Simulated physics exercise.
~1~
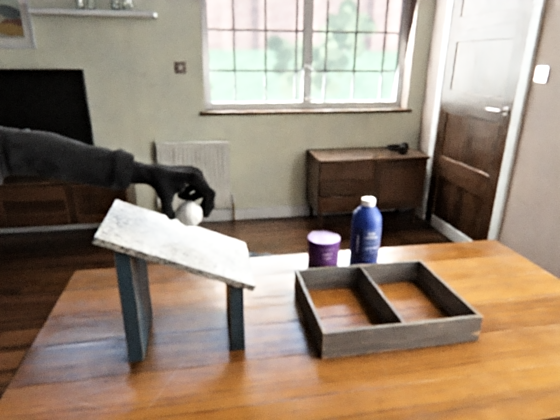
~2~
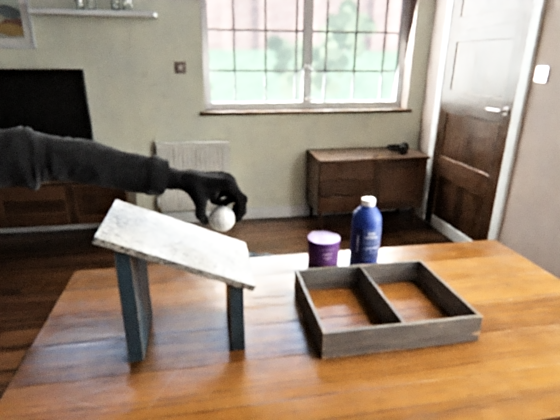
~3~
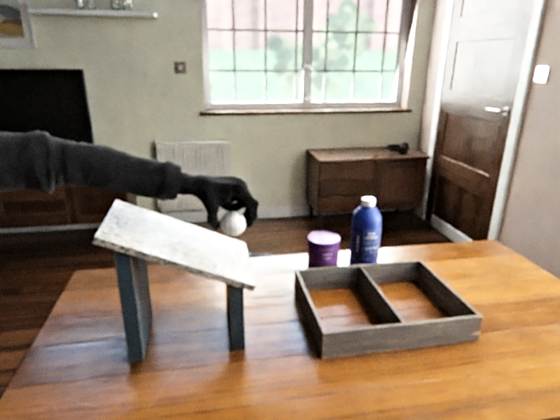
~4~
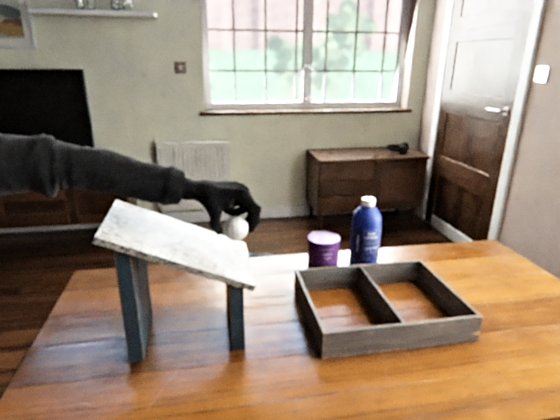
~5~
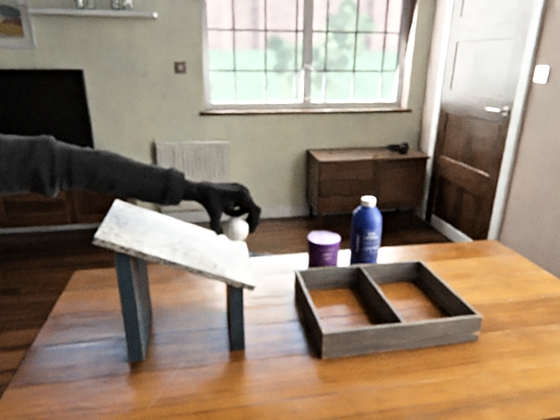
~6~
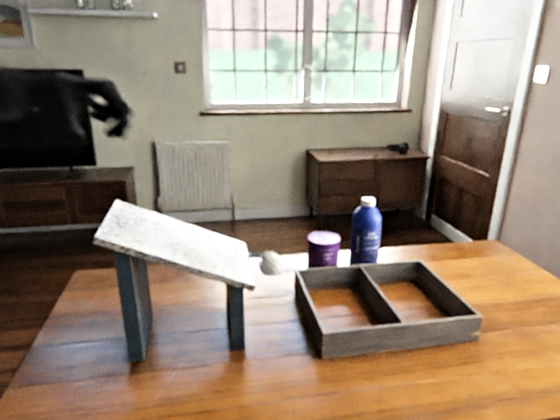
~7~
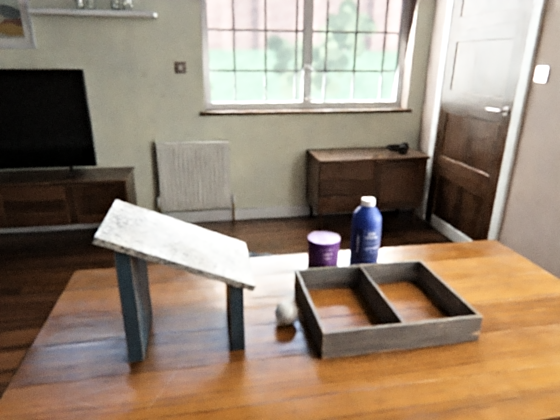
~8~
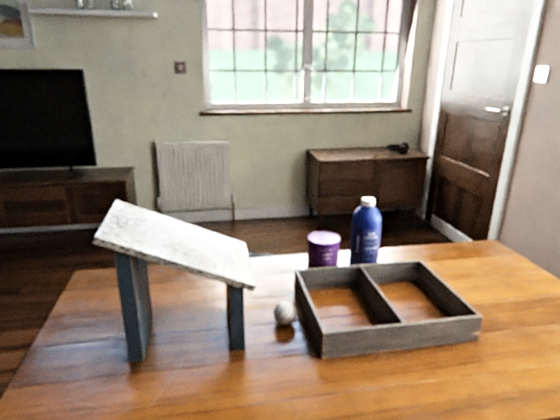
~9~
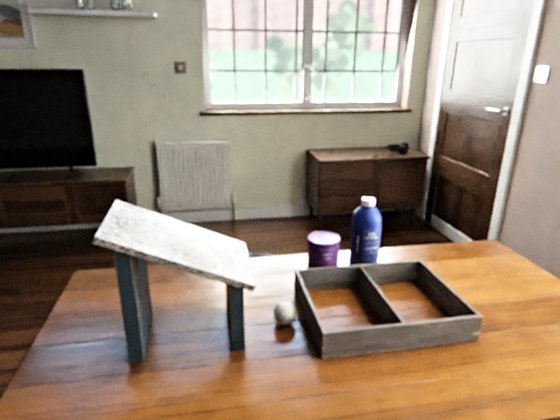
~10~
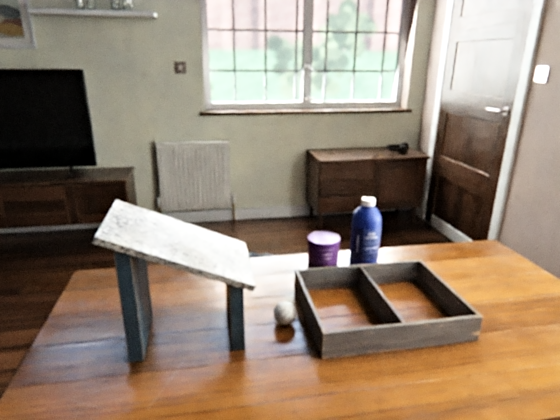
A dark-gloved hand moved a small whitish ball rightward just above a sloping board, paused near its lower end, then let go and withdrew. The ball dropped off onto the wooden table and came to rest outside the divided tray, between it and the board.
